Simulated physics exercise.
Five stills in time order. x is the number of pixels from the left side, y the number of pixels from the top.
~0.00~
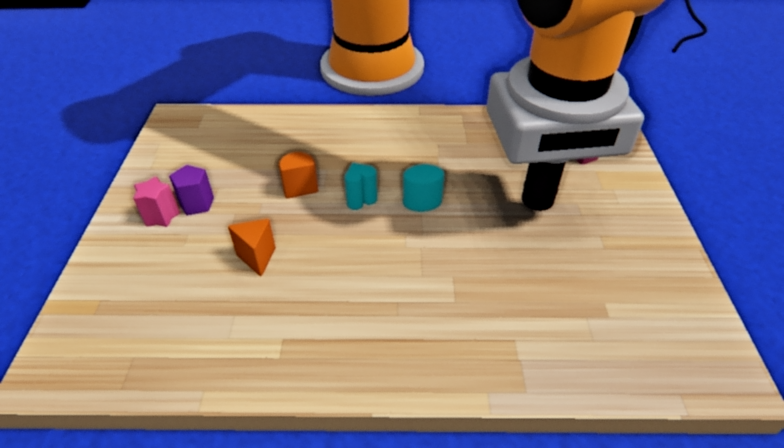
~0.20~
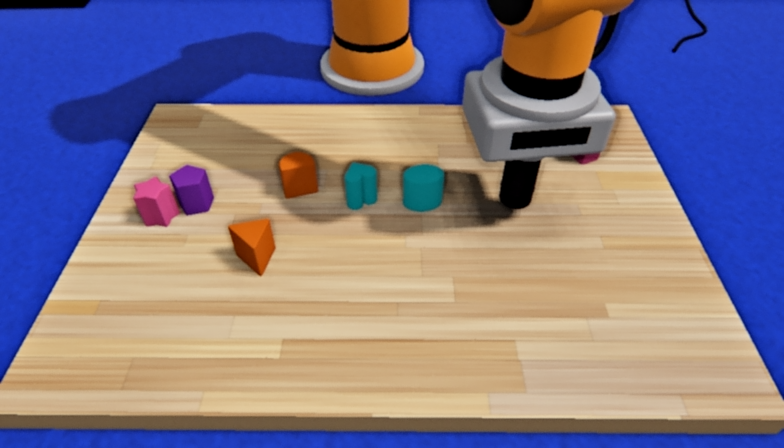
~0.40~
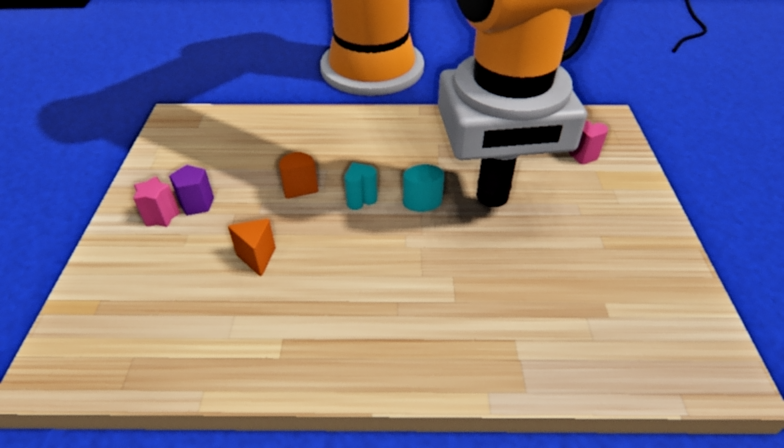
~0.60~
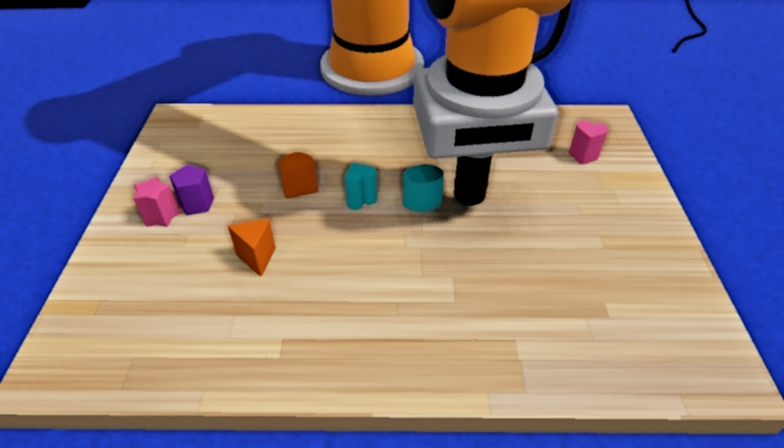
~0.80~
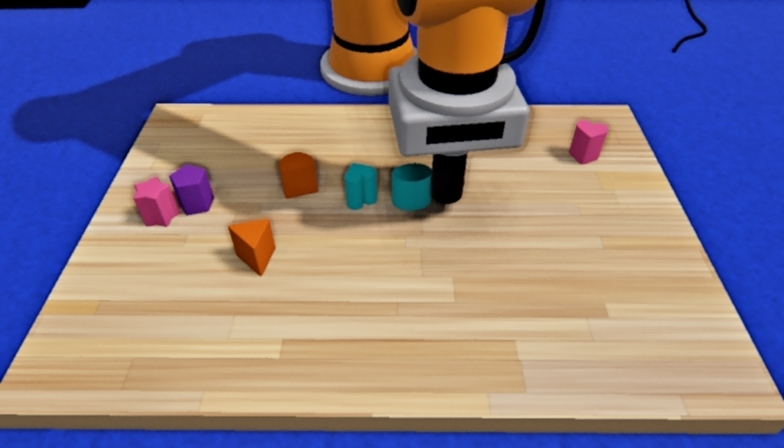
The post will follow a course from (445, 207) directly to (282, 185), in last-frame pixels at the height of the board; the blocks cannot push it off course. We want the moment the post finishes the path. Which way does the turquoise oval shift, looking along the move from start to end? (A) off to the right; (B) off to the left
Correct choice: A.
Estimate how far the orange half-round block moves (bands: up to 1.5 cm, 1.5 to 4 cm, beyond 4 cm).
The answer here is over 4 cm.
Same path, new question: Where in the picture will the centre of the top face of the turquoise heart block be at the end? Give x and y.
If I read the scene right, the answer is (296, 176).
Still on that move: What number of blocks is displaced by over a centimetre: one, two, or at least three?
I expect three or more blocks to be moved by more than 1 cm.
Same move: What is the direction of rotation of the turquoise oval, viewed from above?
Looking from above, the answer is clockwise.
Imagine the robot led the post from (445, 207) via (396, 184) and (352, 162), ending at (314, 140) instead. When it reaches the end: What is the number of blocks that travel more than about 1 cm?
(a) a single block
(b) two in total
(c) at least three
The correct letter is b.
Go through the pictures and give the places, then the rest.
In the first picture, post's lower end (537, 201); purple five-sided block (187, 175); orange half-round block (296, 160); turquoise heart block (359, 171); turquoise oval (424, 173).
In the second picture, post (515, 199); blocks still.
In the third picture, post (492, 198); blocks still.
In the fourth picture, post (469, 196); blocks still.
In the fifth picture, post (446, 194); purple five-sided block (187, 175); orange half-round block (296, 160); turquoise heart block (359, 171); turquoise oval (413, 171).
The first path, step by step. One third of the way, post (389, 186); turquoise heart block (324, 171), turned 65° anticlockwise; turquoise oval (356, 161).
Two thirds of the way, post (333, 179); orange half-round block (284, 159), turned 25° clockwise; turquoise heart block (309, 173), turned 100° anticlockwise; turquoise oval (321, 145).
At the end, post (279, 172); purple five-sided block still; orange half-round block (244, 160), turned 45° clockwise; turquoise heart block (296, 176), turned 150° anticlockwise; turquoise oval (316, 141), turned 30° clockwise.
